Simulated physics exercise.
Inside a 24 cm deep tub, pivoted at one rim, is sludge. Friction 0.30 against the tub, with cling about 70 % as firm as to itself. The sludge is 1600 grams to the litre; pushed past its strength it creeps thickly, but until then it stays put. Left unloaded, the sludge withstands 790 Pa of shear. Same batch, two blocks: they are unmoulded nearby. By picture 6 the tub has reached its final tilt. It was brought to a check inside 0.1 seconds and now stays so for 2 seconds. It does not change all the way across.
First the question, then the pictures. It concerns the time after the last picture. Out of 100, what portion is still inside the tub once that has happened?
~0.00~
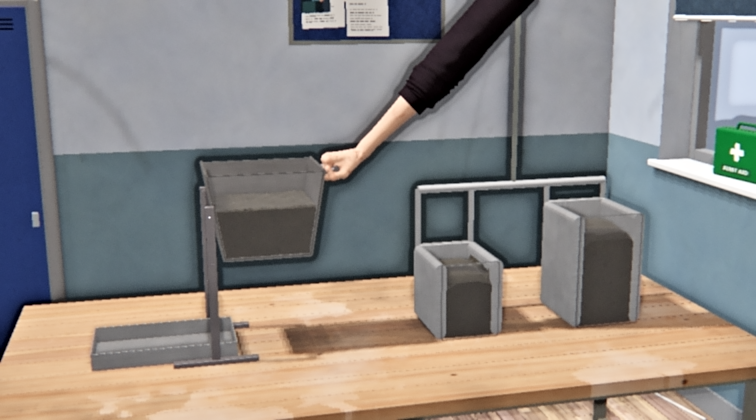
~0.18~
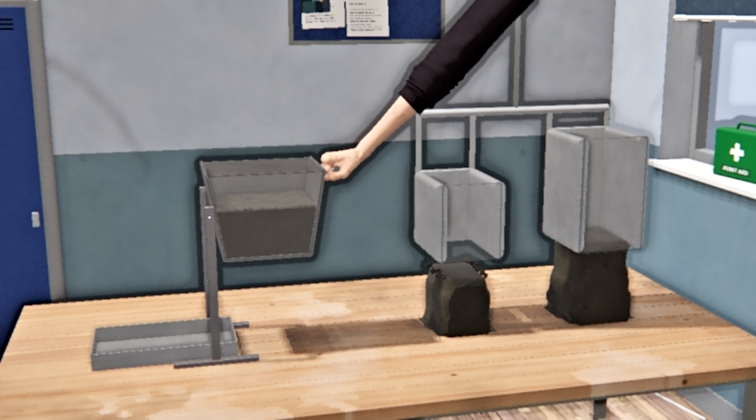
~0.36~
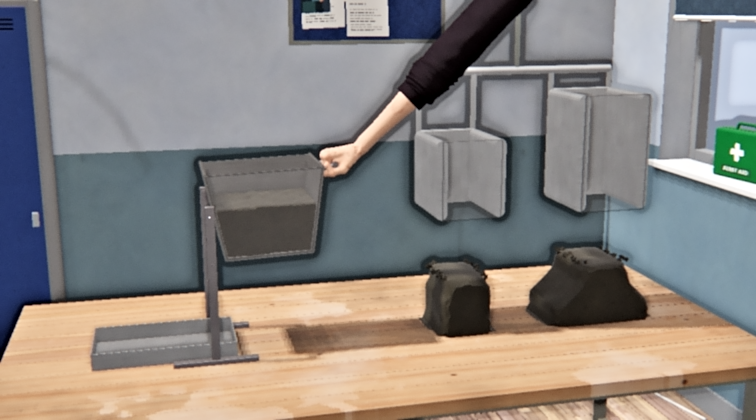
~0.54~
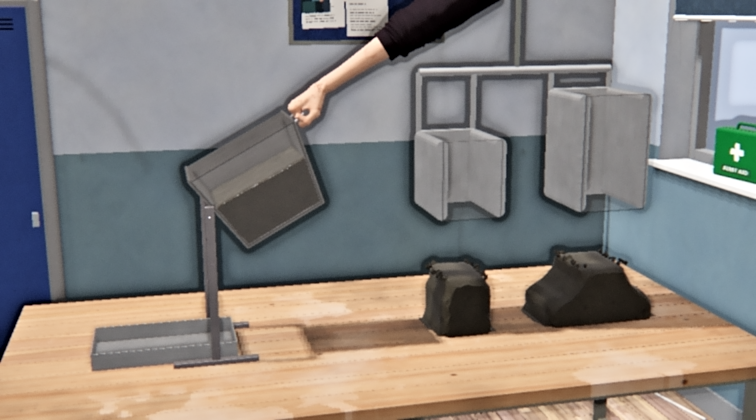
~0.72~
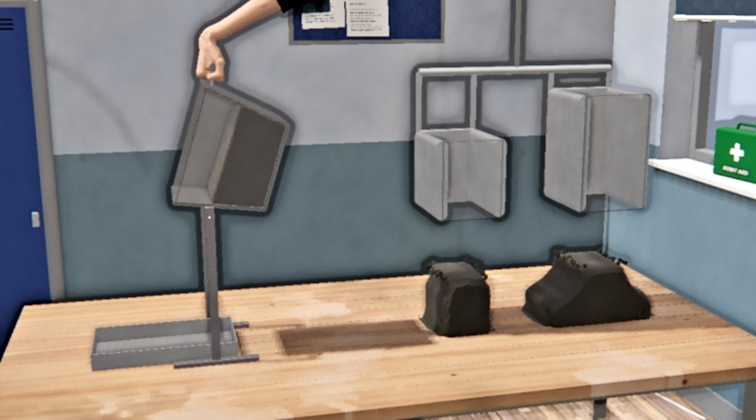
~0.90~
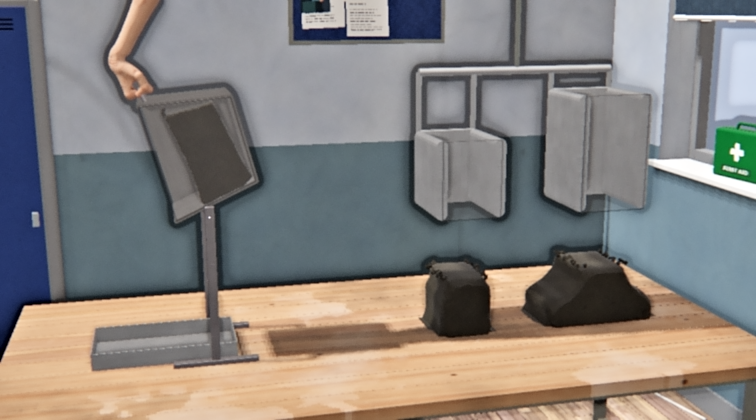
I would say roughly 0 per cent remains in the tub.
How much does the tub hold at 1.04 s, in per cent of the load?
Share in tub: Some 75 percent.
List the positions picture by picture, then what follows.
Handle-side rim at (322, 170), tilt 0 degrees; crest of the sludge at (314, 206); block heights 19 cm, 30 cm (left to right), in the first frame.
Handle-side rim at (322, 170), tilt 0 degrees; crest of the sludge at (314, 206); block heights 19 cm, 27 cm (left to right), in the second frame.
Handle-side rim at (321, 167), tilt 2 degrees; crest of the sludge at (305, 204); block heights 18 cm, 20 cm (left to right), in the third frame.
Handle-side rim at (291, 122), tilt 28 degrees; crest of the sludge at (304, 159); block heights 18 cm, 19 cm (left to right), in the fourth frame.
Handle-side rim at (205, 88), tilt 73 degrees; crest of the sludge at (240, 109); block heights 18 cm, 19 cm (left to right), in the fifth frame.
Handle-side rim at (138, 109), tilt 105 degrees; crest of the sludge at (209, 104); block heights 18 cm, 19 cm (left to right), in the sixth frame.
After 1.04 s, the tub is at 105 degrees and holds 77 %.
After 1.21 s, the tub is at 105 degrees and holds 6 %.
After 1.38 s, the tub is at 105 degrees and holds 0 %.
After 1.55 s, the tub is at 105 degrees and holds 0 %.
After 2.90 s, the tub is at 105 degrees and holds 0 %.
